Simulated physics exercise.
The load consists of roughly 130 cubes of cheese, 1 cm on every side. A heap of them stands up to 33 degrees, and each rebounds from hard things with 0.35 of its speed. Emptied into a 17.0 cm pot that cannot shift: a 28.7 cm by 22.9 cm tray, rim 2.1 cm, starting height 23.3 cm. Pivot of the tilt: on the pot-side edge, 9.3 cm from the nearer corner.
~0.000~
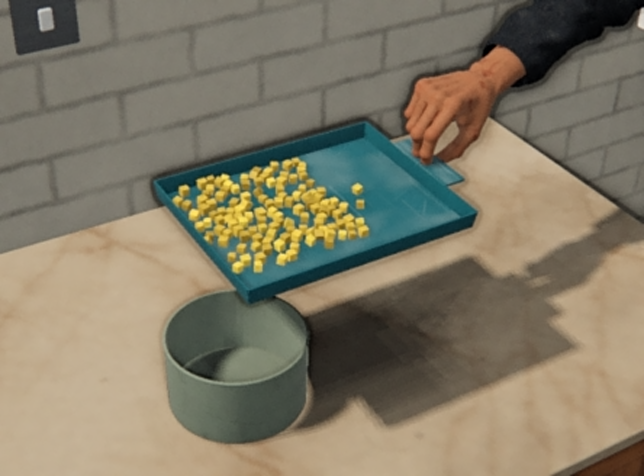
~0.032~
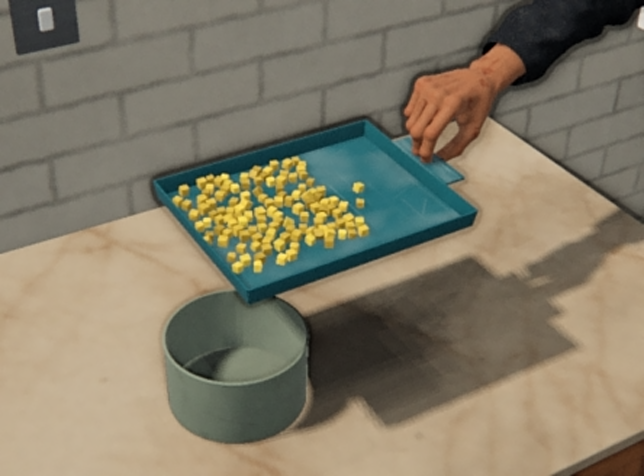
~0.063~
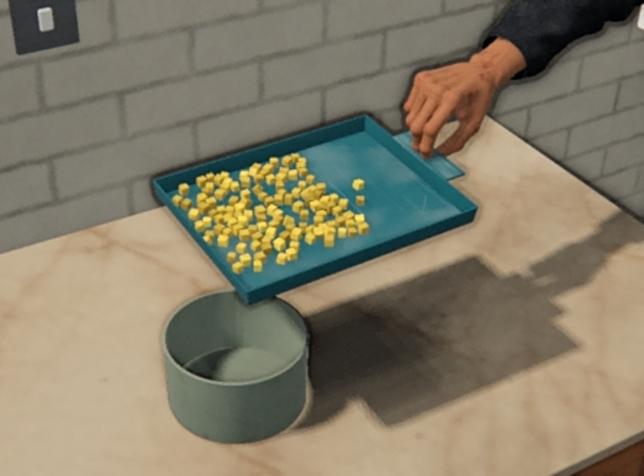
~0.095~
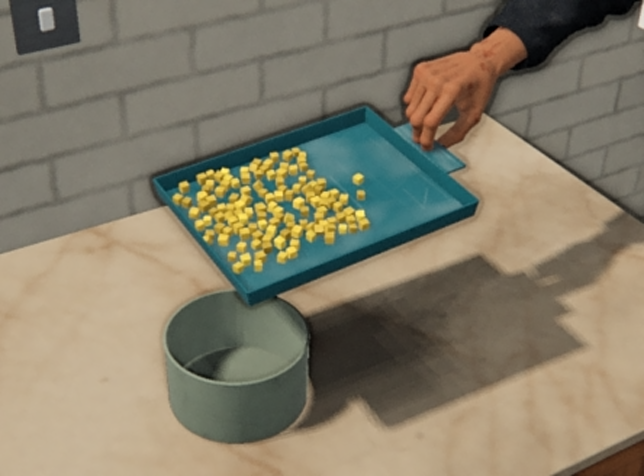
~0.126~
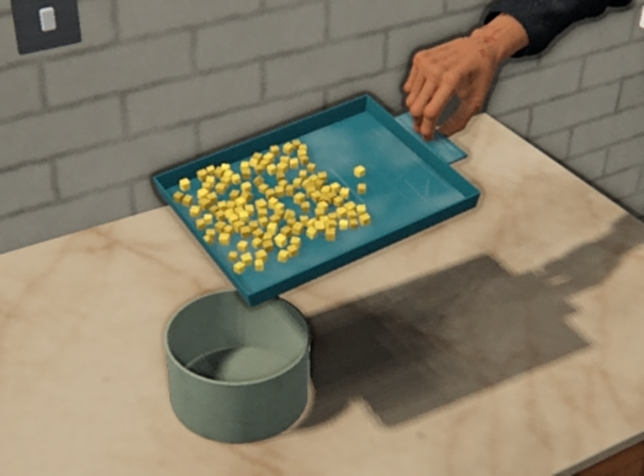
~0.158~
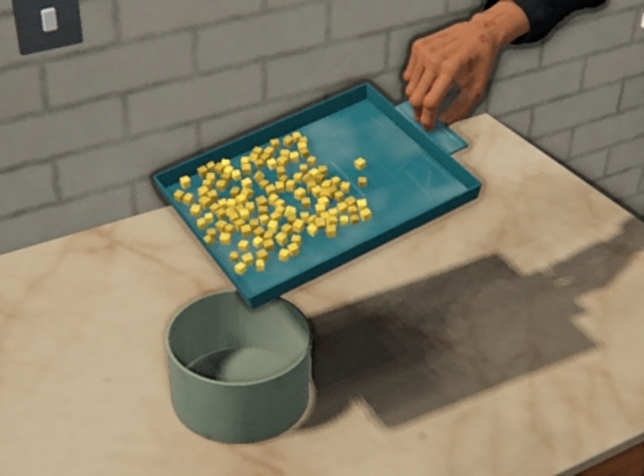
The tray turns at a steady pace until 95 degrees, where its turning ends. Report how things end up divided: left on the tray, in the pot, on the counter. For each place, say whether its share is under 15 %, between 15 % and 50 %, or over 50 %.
Tray: Under 15 %; pot: Under 15 %; counter: Over 50 %.
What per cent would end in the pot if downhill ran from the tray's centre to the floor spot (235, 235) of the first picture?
Something like 0 in a hundred.
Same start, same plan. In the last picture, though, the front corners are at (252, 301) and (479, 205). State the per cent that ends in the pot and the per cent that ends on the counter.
Final per cent - pot 25, counter 70.
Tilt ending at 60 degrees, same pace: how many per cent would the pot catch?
Around 0 in a hundred.
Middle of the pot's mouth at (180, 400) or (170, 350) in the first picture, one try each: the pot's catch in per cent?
Roughly 95 and 35 percent.
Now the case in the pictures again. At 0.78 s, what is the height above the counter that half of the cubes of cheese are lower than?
Roughly 24 cm.
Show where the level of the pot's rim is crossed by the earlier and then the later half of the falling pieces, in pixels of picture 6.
At about (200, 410), then at (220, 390).
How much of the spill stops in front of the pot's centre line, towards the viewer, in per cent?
I'd put it at around 90 per cent.
Then, at 0.53 s, tilt 52 degrees; the tray holds 100 %, the pot 0 %.
Then, at 0.78 s, tilt 79 degrees; the tray holds 85 %, the pot 0 %.
After 1.14 s, tilt 95 degrees; the tray holds 30 %, the pot 0 %.
By 2.6 s all is still; tray 0 %, pot 0 %, counter 95 %.
